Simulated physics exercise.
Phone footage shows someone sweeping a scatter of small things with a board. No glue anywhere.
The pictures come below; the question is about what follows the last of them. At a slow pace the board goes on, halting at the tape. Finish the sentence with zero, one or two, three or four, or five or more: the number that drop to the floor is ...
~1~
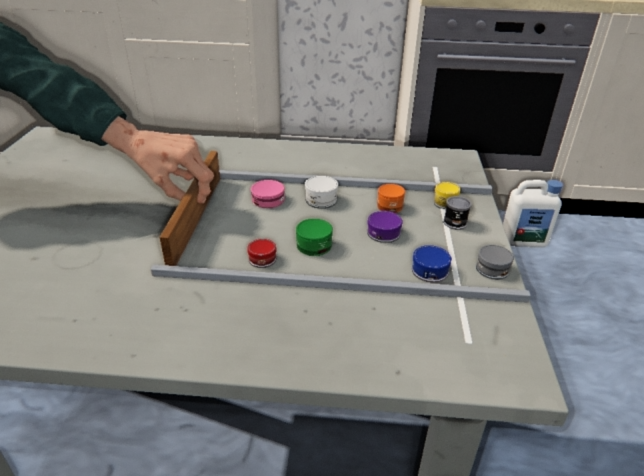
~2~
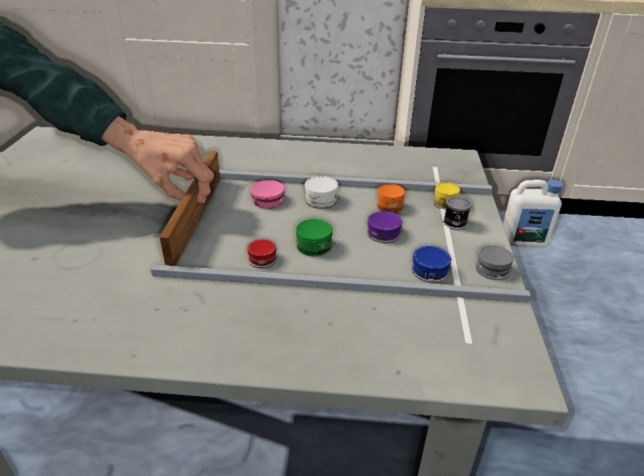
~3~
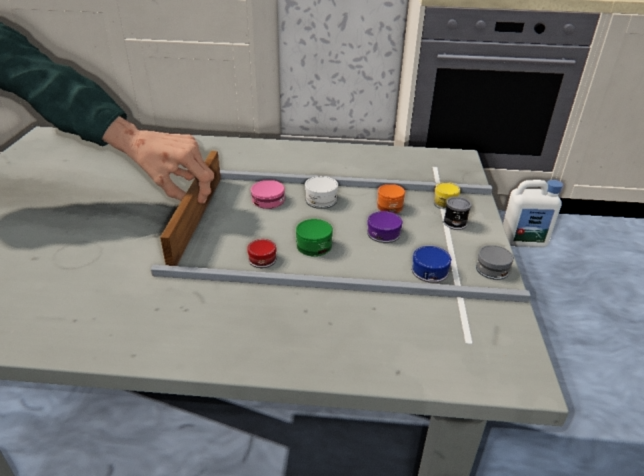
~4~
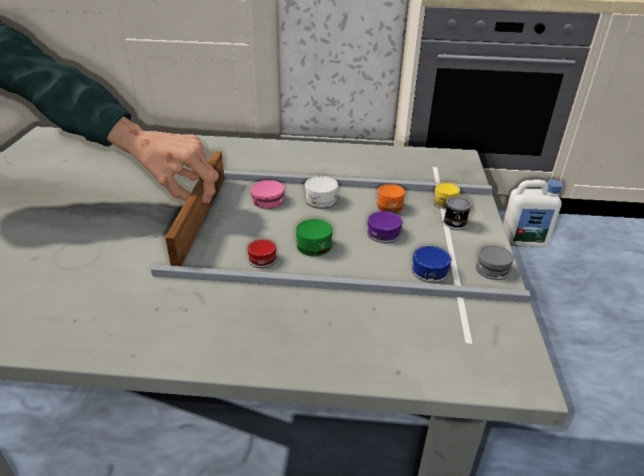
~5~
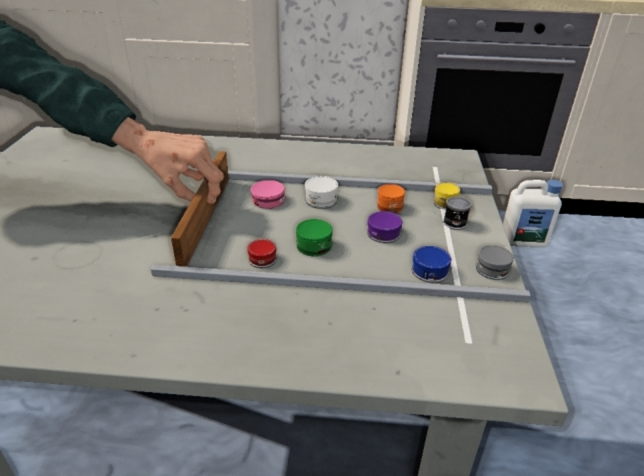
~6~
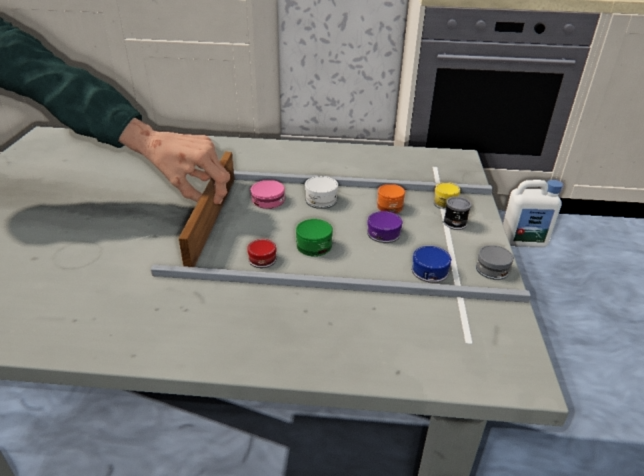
The number that drop to the floor is one or two.
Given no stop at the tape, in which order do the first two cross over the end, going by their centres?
Grey tin and then black pot.
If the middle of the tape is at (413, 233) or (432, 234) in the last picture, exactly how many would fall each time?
Counts: 0, 0.
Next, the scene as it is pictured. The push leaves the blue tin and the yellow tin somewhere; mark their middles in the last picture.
In the last picture the blue tin sits around (503, 269) and the yellow tin around (486, 200).
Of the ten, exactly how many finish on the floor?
The count is 2.
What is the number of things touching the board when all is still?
It's 5 of them.
Early on, none off yet; grey tin at rest near (494, 262); black pot at rest near (457, 213); yellow tin at rest near (447, 196).
Finally, the number that fall off is one or two; lost, black pot and grey tin.
